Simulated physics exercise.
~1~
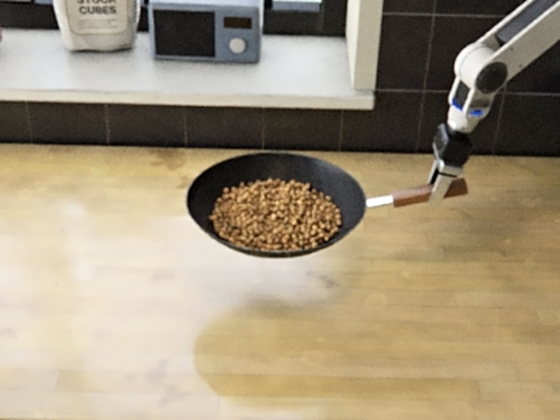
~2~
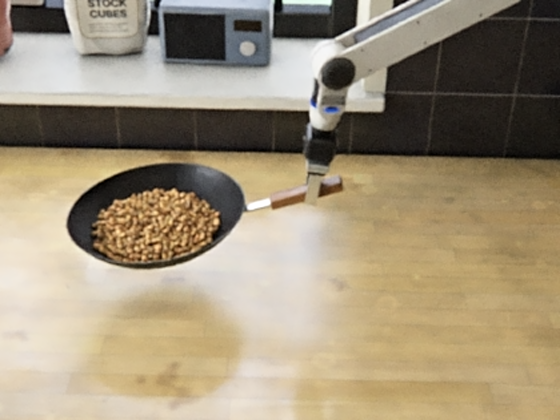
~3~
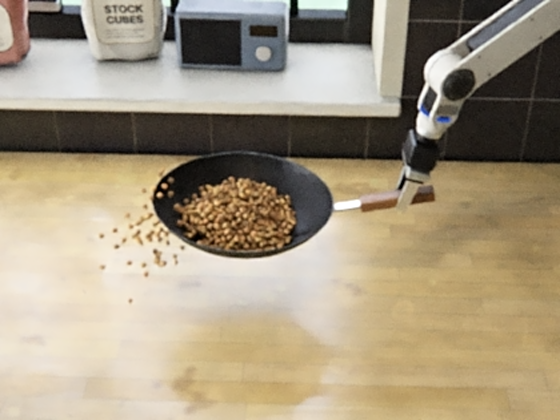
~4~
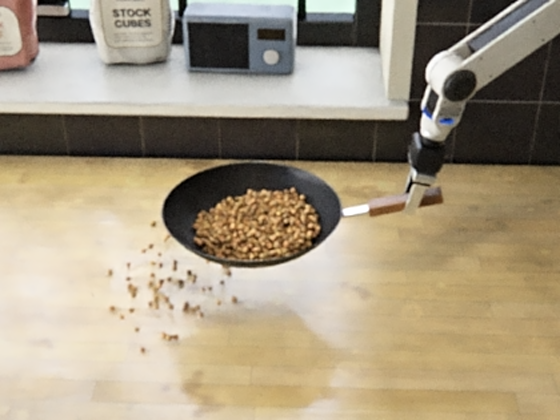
A robot arm swings a wok of chickpeas left, then right, spilling some over the side.
